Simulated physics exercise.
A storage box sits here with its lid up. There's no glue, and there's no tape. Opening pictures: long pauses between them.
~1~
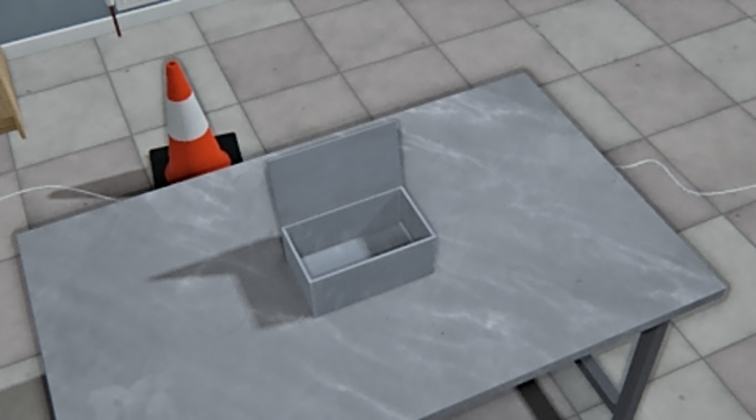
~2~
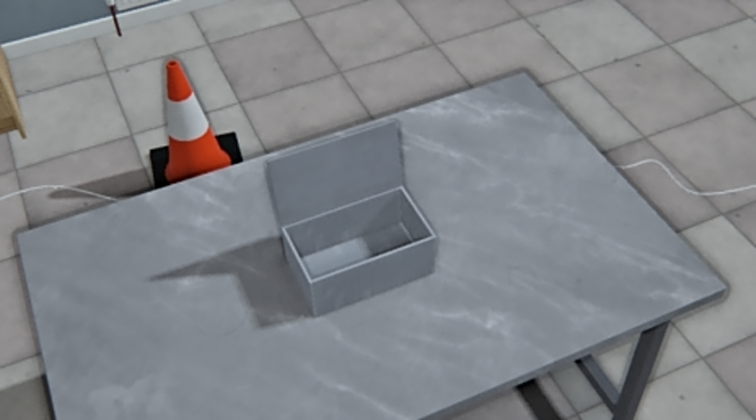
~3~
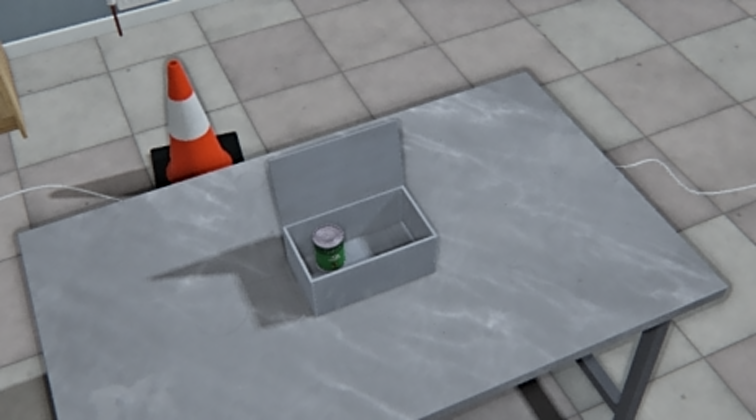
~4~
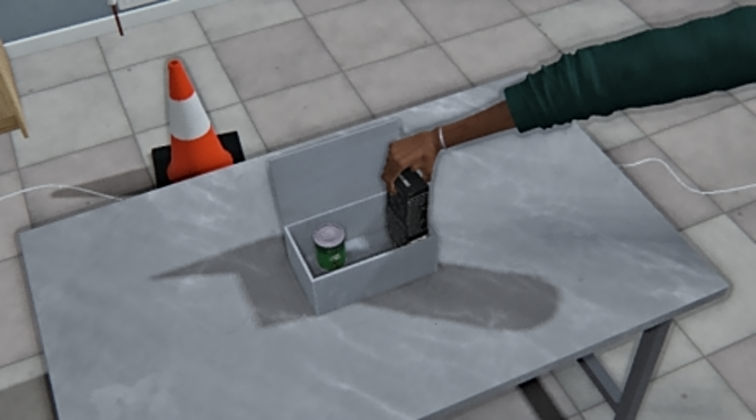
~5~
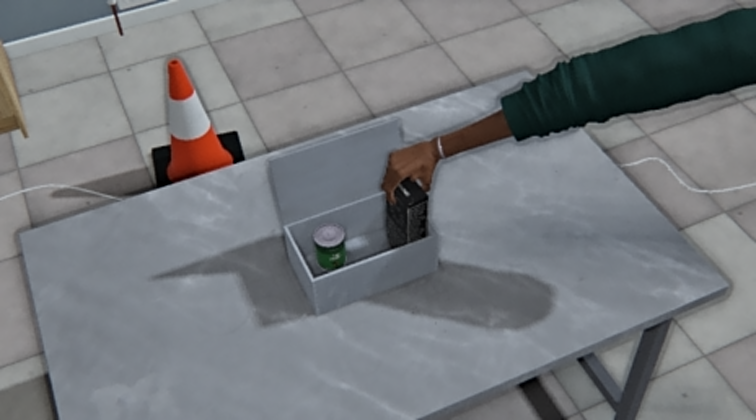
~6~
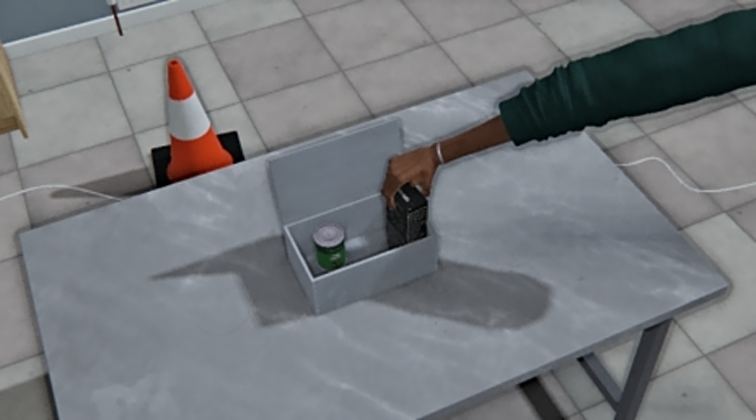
A green tin appears inside an open grey box on a table, then a hand in a dark green sleeve holds a black carton at the box's right side and lowers it slightly into the box, still gripping it.
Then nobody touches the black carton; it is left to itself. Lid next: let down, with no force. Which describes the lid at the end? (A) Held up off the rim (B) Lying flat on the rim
A, held up off the rim.
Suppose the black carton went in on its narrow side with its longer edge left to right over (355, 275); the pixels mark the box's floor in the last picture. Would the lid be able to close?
With this placement the lid lies closed.
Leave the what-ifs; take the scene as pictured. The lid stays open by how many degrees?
Angle above rim: About 55°.
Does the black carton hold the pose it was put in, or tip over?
Observation: It keeps the set orientation.
Then, 1.10 s after the last picture, lid starting down.
Then, 1.40 s after the last picture, lid 72° above the rim.
At rest, lid 57° above the rim; both in place. Seen from the same camera at the end, black carton near (407, 226).
